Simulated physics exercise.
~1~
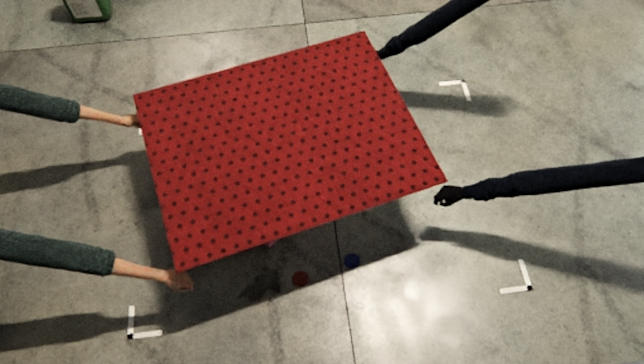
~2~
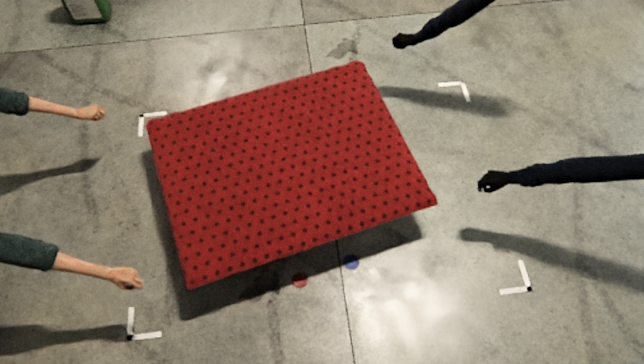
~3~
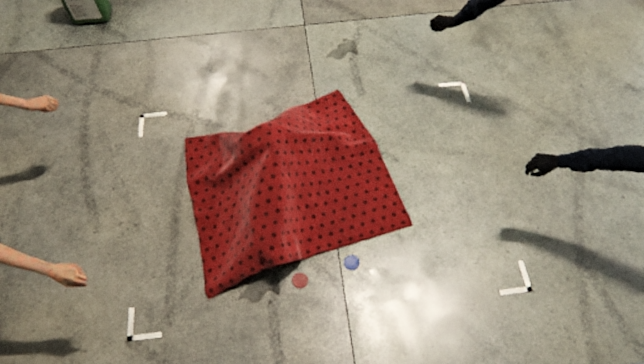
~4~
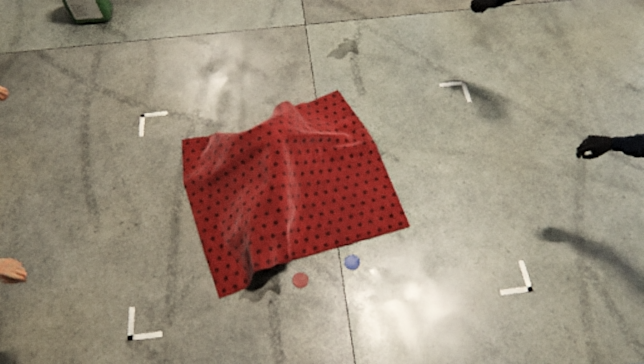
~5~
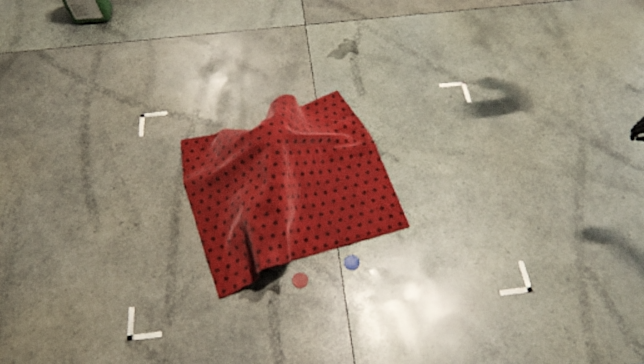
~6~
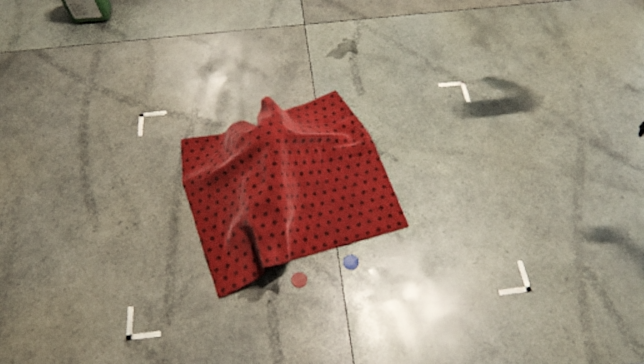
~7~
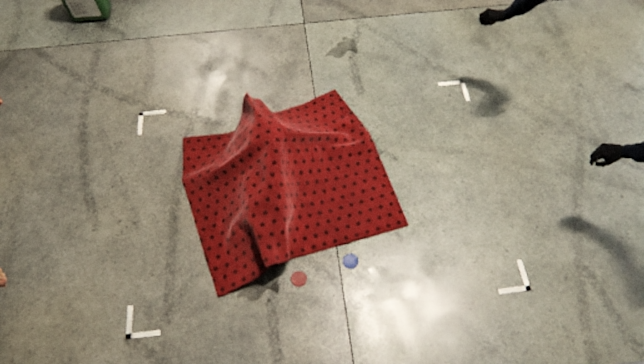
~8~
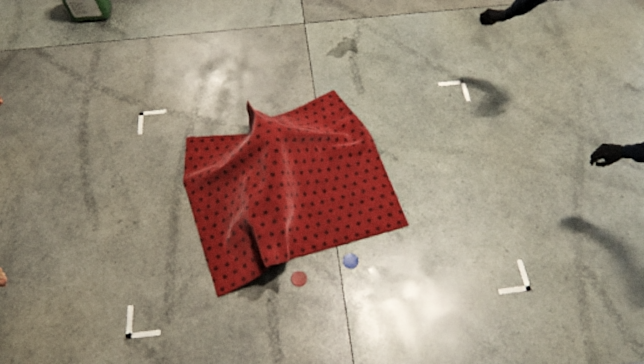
In this clip, two pairs of arms hold a dotted red cloth level above a concrete floor, then release it and draw back. It drops and drapes in peaks over hidden upright shapes, while a small red disc and a blue disc stay uncovered beside its lower edge.
